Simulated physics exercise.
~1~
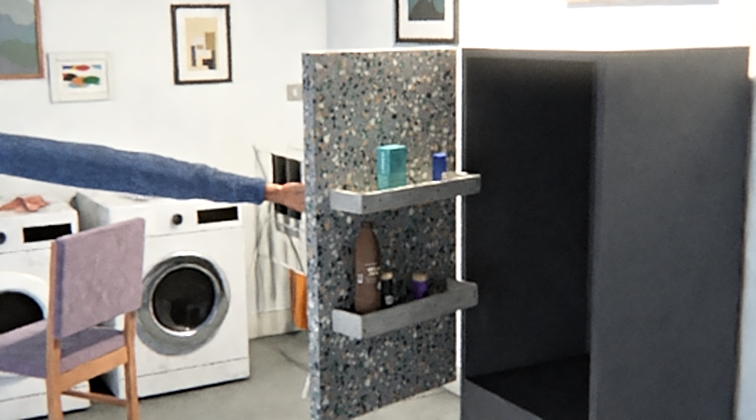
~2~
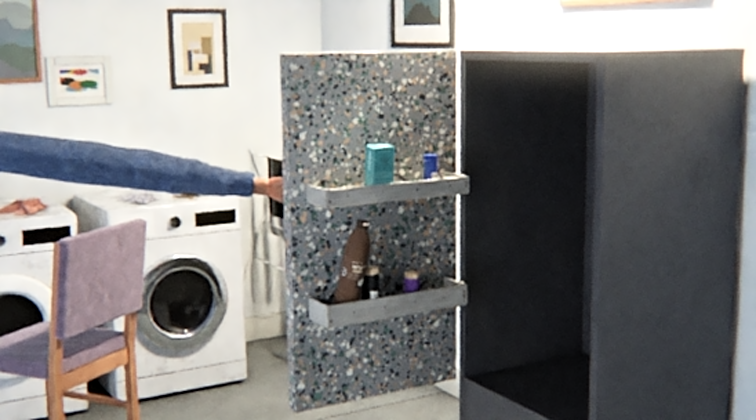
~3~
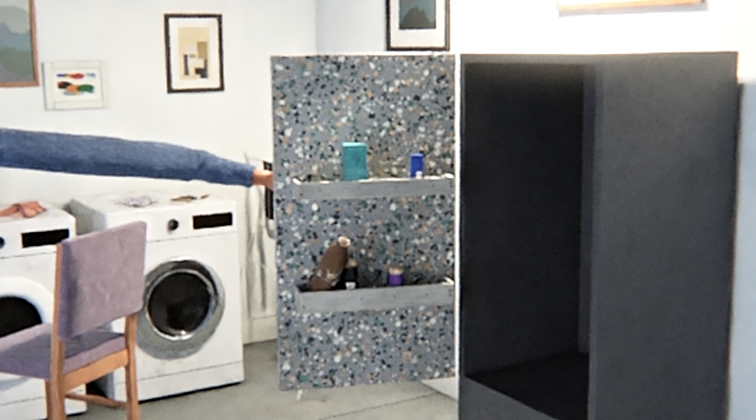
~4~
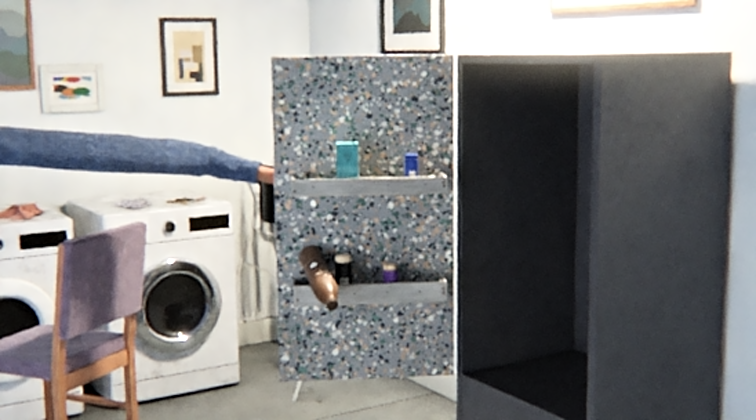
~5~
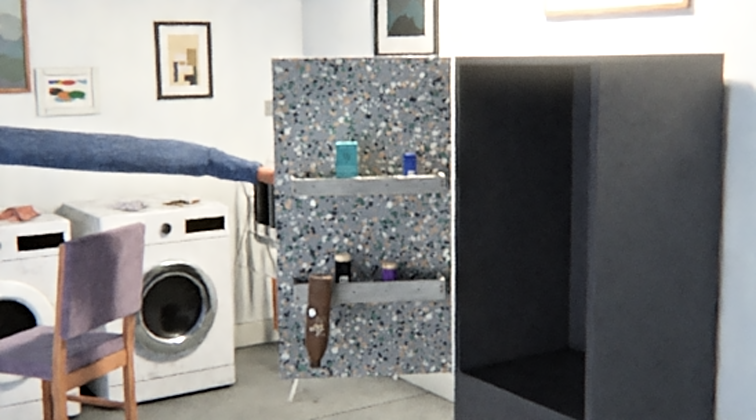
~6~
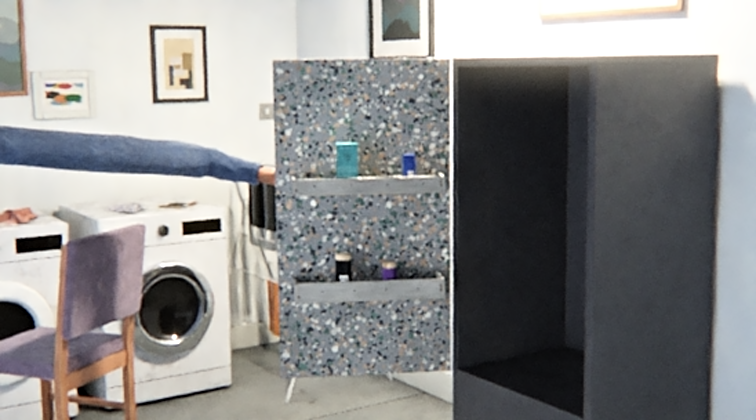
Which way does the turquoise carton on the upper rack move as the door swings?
The turquoise carton moves to the left as the door swings.
